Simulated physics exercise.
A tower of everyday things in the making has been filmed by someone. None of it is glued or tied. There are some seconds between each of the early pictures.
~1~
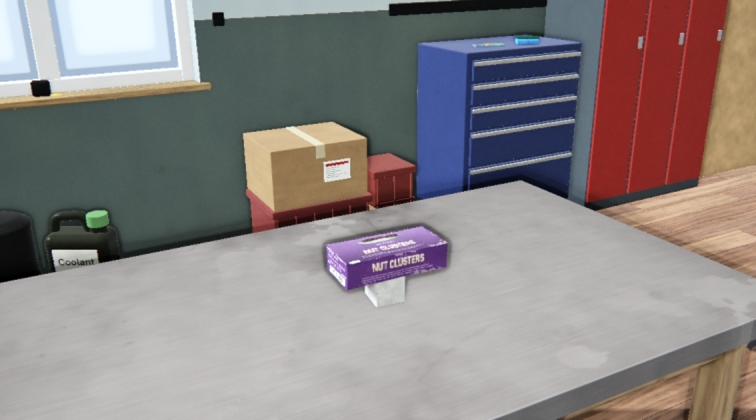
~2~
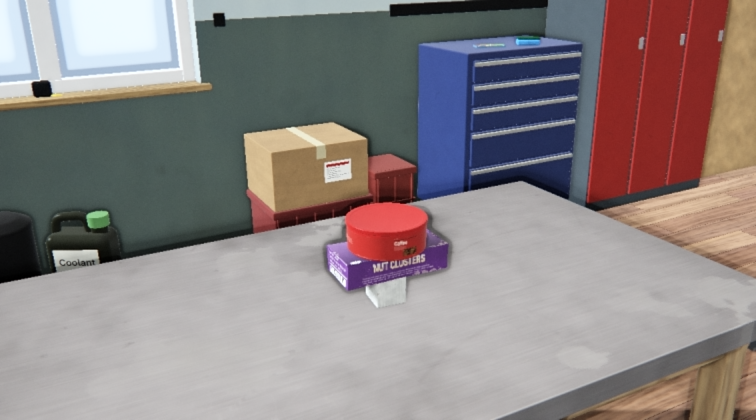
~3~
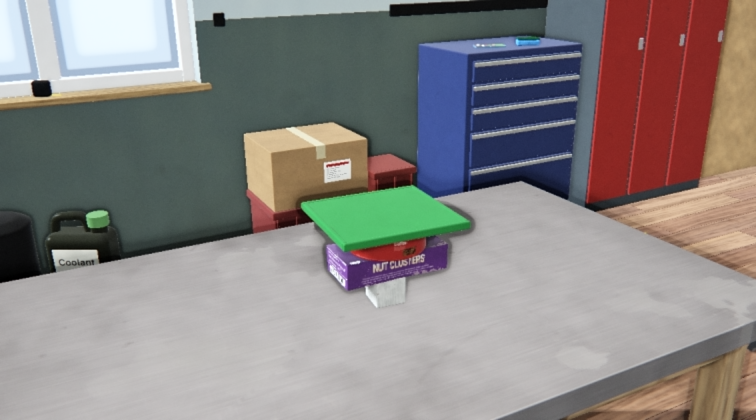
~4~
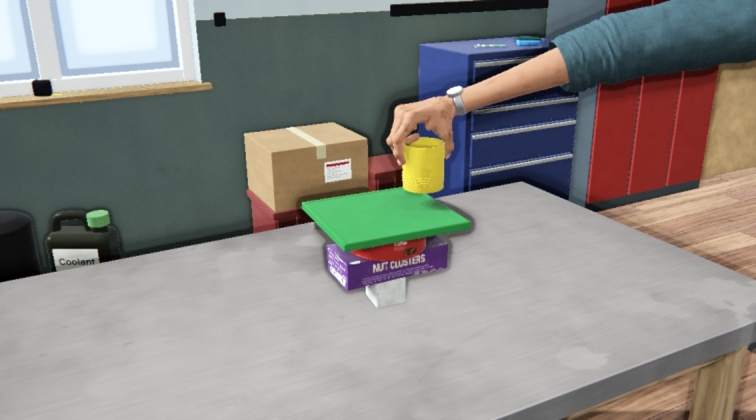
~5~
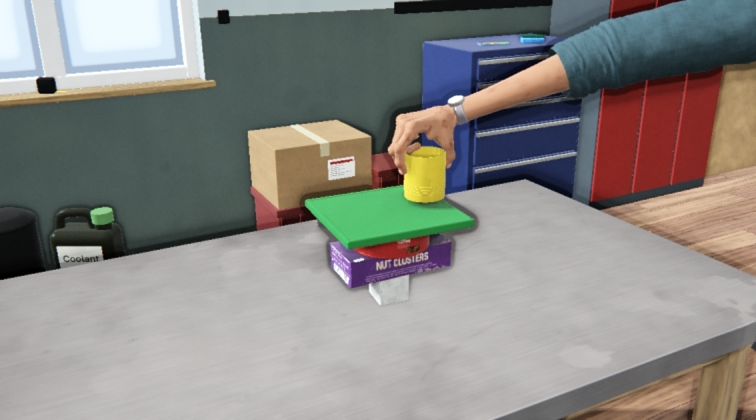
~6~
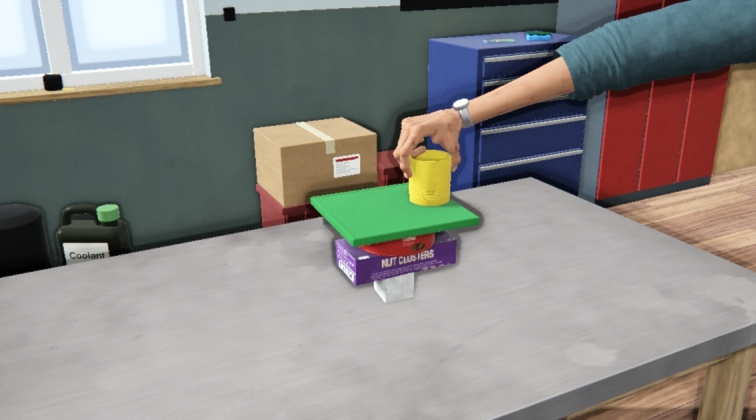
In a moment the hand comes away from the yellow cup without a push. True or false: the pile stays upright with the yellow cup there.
True.
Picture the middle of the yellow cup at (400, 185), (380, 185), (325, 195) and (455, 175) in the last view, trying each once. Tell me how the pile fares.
Stays standing; stays standing; collapses; collapses.
Then, 1.00 s past the last view, nothing moves.
Then, 2.00 s past the last view, yellow cup resting near (430, 179).
Finally, all 5 still in place. Final places as the last picture's camera would see them, yellow cup near (430, 179). The pile keeps its balance.
